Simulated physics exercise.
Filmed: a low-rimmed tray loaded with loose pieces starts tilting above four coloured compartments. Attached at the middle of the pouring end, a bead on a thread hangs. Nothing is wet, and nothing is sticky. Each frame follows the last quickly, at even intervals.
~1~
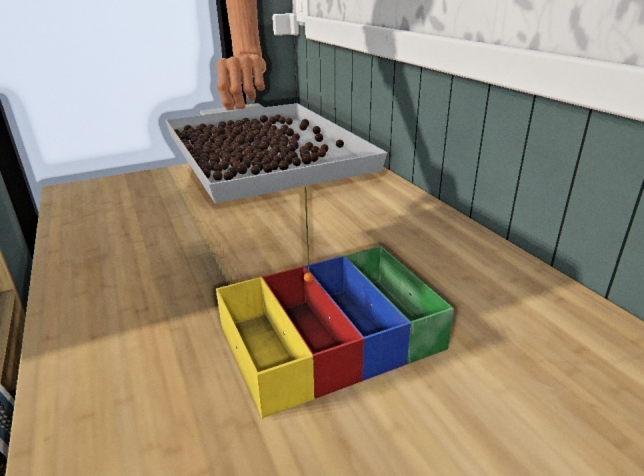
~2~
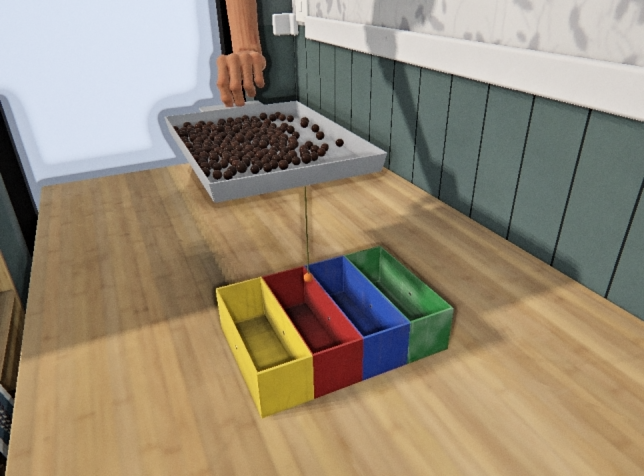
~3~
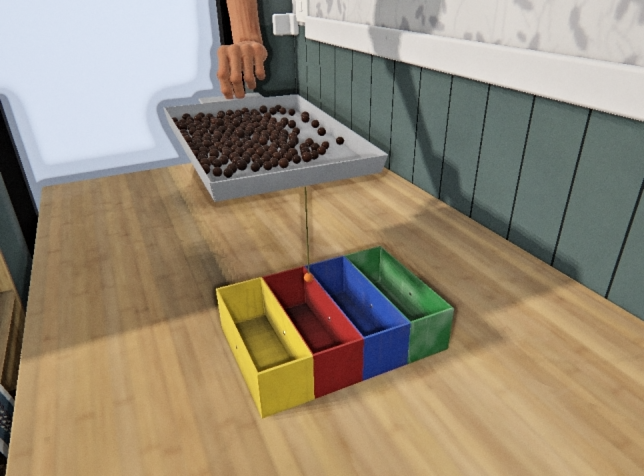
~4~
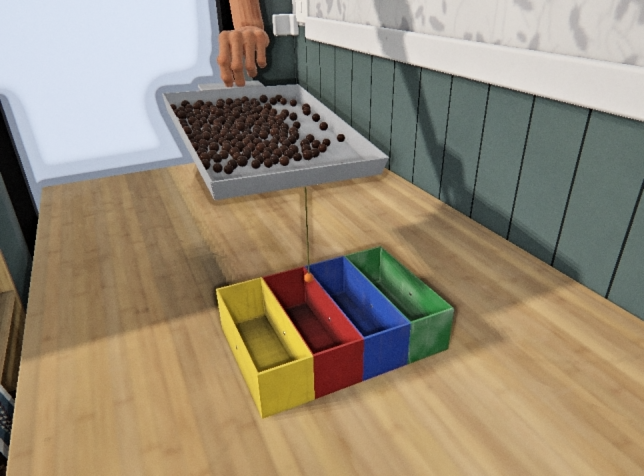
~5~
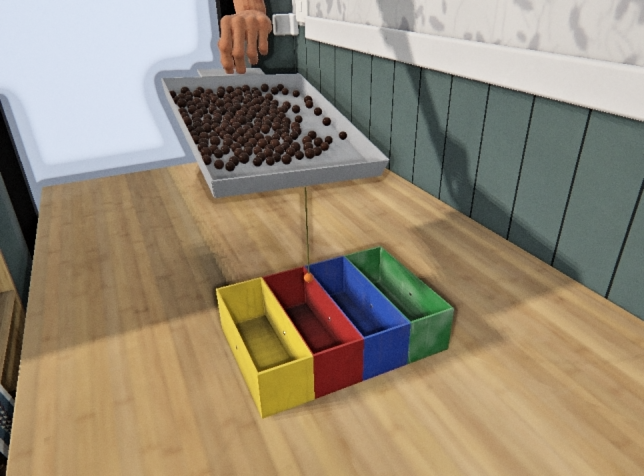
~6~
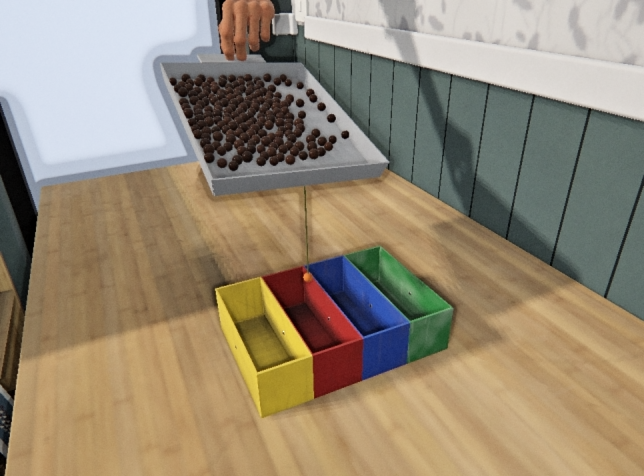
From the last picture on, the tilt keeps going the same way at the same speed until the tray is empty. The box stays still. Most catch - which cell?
Cell: Green.
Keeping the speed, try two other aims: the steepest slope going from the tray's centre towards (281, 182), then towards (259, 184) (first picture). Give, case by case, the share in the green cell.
Shares: About 0 in a hundred, then about 0 in a hundred.
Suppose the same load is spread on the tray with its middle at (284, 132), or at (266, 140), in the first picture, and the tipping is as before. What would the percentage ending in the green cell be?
Close to 50 and close to 50 per cent.
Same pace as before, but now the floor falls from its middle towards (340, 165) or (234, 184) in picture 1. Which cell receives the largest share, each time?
The green cell, then yellow.
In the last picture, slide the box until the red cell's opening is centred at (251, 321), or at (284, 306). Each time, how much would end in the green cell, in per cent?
Trial 1: 20 percent; trial 2: 50 percent.
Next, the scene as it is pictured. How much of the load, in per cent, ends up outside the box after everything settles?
10 %.
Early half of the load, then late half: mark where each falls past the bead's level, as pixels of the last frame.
I'd place the first part at (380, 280) and the rest at (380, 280).
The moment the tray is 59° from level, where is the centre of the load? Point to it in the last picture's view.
Mark it at roughly (331, 155) in the final frame.
Soon, tray tipped steeply; nearly all on the tray; a stray few in the green cell; a stray few in the blue cell; a small part falling or outside the box.
A while on, tray tipped right over; about a quarter on the tray; about a quarter in the green cell; a small part in the blue cell; a small part in the red cell; a stray few in the yellow cell; about a quarter falling or outside the box.
Towards the end, tray tipped past a quarter turn; about half in the green cell; about a third in the blue cell; a small part in the red cell; a stray few in the yellow cell; a small part falling or outside the box.
Finally, tray tipped past a quarter turn; about half in the green cell; about a third in the blue cell; a small part in the red cell; a stray few in the yellow cell; a small part outside the box.
